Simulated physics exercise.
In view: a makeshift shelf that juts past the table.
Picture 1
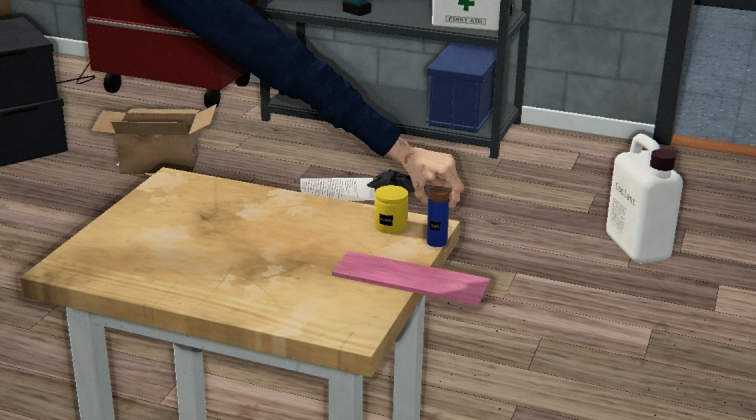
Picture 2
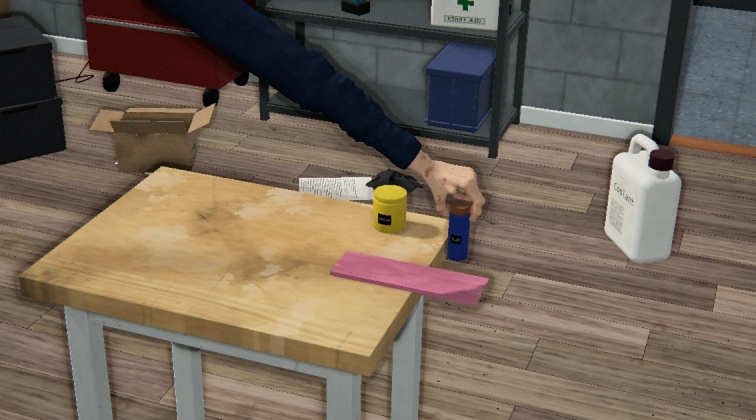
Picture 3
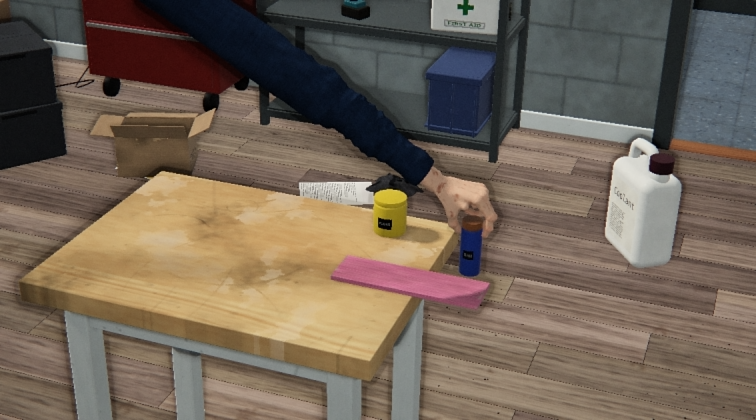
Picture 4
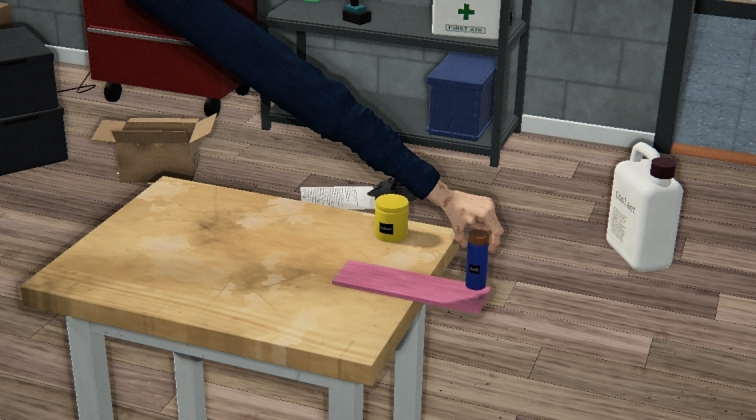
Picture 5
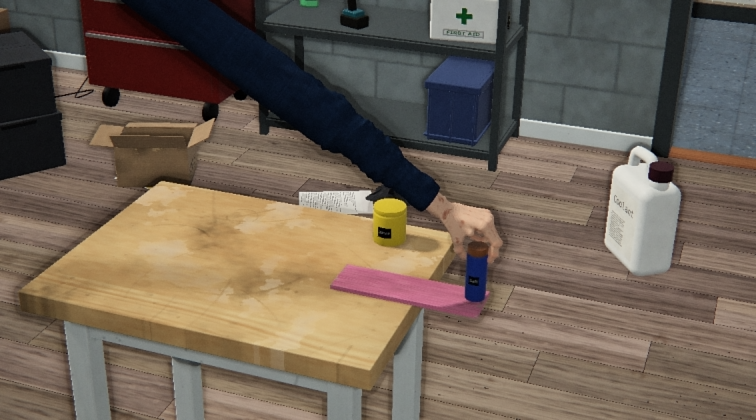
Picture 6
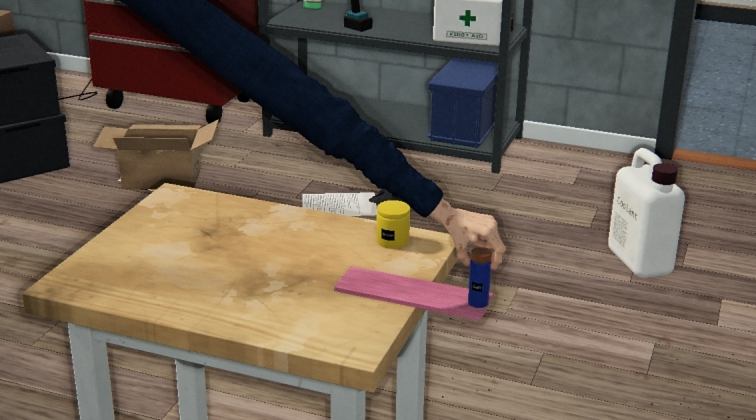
A workshop with grey block walls and a wood-plank floor is seen from slightly above. A yellow jar and a pink strip sit at the right of a wooden table, with a cardboard box behind to the left and a white jug to the right. A dark-sleeved arm carries a blue shaker rightward and toward the viewer, then sets it on the strip's overhanging end, still gripping it, as the camera shifts slightly.
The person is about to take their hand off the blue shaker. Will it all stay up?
In the end the board tips off the edge.
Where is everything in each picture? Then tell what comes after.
The first frame shows on its way; blue shaker (438, 216); yellow jar (391, 210).
The second frame shows on its way; blue shaker (459, 230); yellow jar (390, 209).
The third frame shows on its way; blue shaker (471, 246); yellow jar (390, 214).
The fourth frame shows on its way; blue shaker (477, 260); yellow jar (392, 218).
The fifth frame shows on its way; blue shaker (477, 272); yellow jar (390, 223).
The sixth frame shows set down, still held; blue shaker (480, 277); yellow jar (393, 225).
Then, 0.50 s after the last picture, blue shaker and pink board now down on the floor or falling.
Then, 0.70 s after the last picture, things are still on the move.
By the end, down on the floor or falling, blue shaker and pink board; yellow jar in place. The board goes over.
